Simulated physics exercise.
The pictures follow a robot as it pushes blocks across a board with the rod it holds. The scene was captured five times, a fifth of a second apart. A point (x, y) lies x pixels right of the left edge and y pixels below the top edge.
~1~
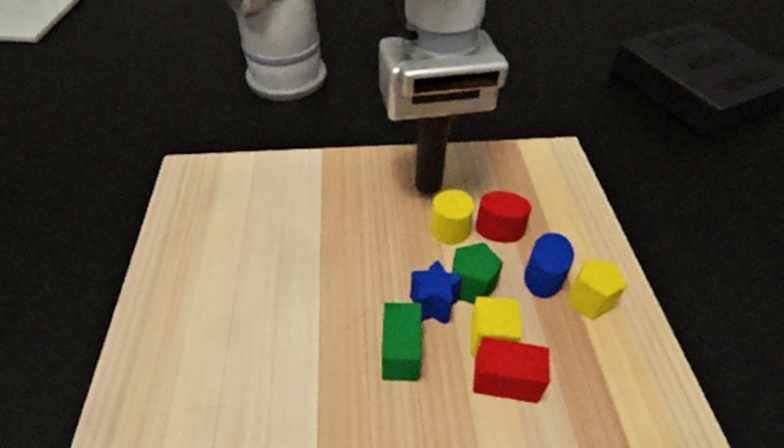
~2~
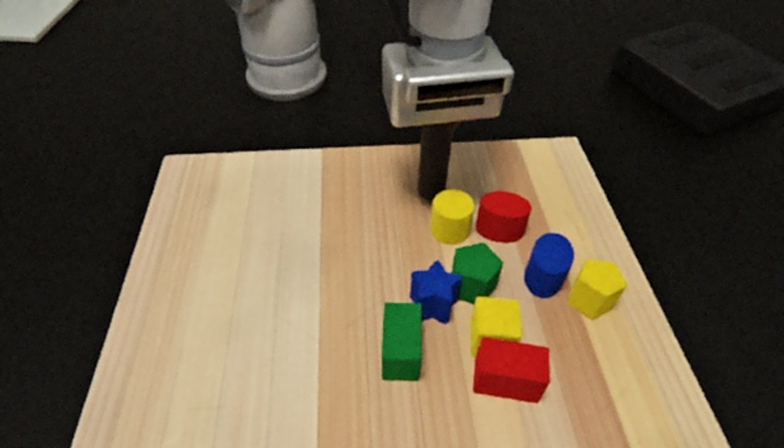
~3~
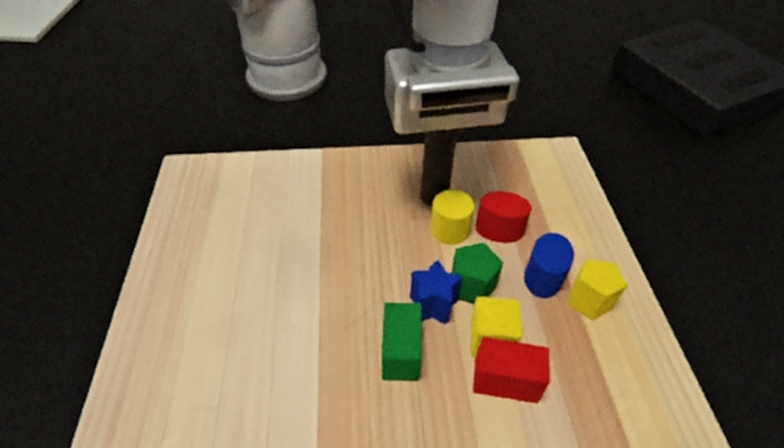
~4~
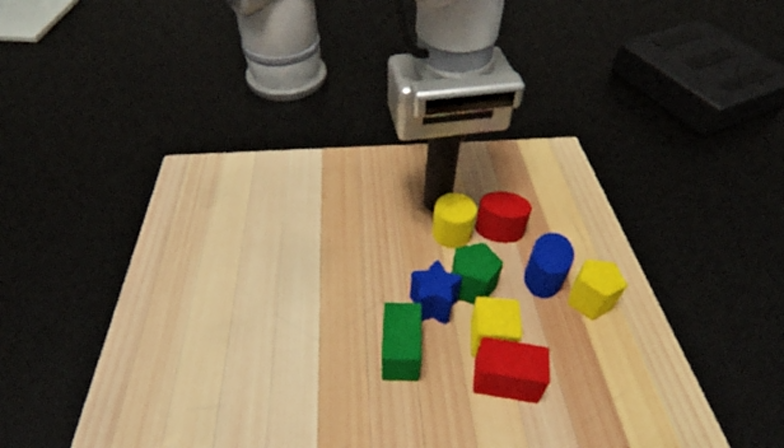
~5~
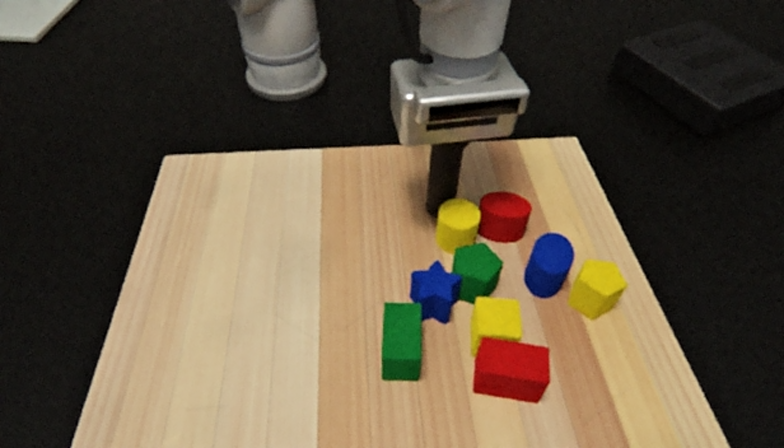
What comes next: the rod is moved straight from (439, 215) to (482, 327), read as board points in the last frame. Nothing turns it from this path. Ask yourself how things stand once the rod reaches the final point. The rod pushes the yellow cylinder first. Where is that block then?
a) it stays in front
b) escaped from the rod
Answer: B.
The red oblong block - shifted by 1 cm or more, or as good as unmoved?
It is carried off its spot.
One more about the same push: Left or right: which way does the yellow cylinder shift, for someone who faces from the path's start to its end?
Displaced left.
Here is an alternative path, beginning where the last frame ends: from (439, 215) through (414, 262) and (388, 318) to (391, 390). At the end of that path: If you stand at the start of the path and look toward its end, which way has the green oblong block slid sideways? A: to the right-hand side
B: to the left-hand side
The one that fits is B, to the left-hand side.
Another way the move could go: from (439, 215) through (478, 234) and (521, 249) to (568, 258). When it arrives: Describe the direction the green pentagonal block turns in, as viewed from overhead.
From overhead, clockwise.
On the path given first. One third of the way, rod at (454, 242); yellow cylinder at (489, 241); green pentagonal block at (492, 281), turned 50° clockwise; yellow four-sided block at (498, 319).
Two thirds of the way, rod at (469, 280); yellow cylinder at (508, 248); green pentagonal block at (516, 285), turned 90° clockwise; yellow four-sided block at (501, 325); red oblong block at (516, 367).
At the end, rod at (483, 321); yellow cylinder at (508, 248); green pentagonal block at (527, 293), turned 60° clockwise; yellow four-sided block at (511, 342); red oblong block at (525, 385).
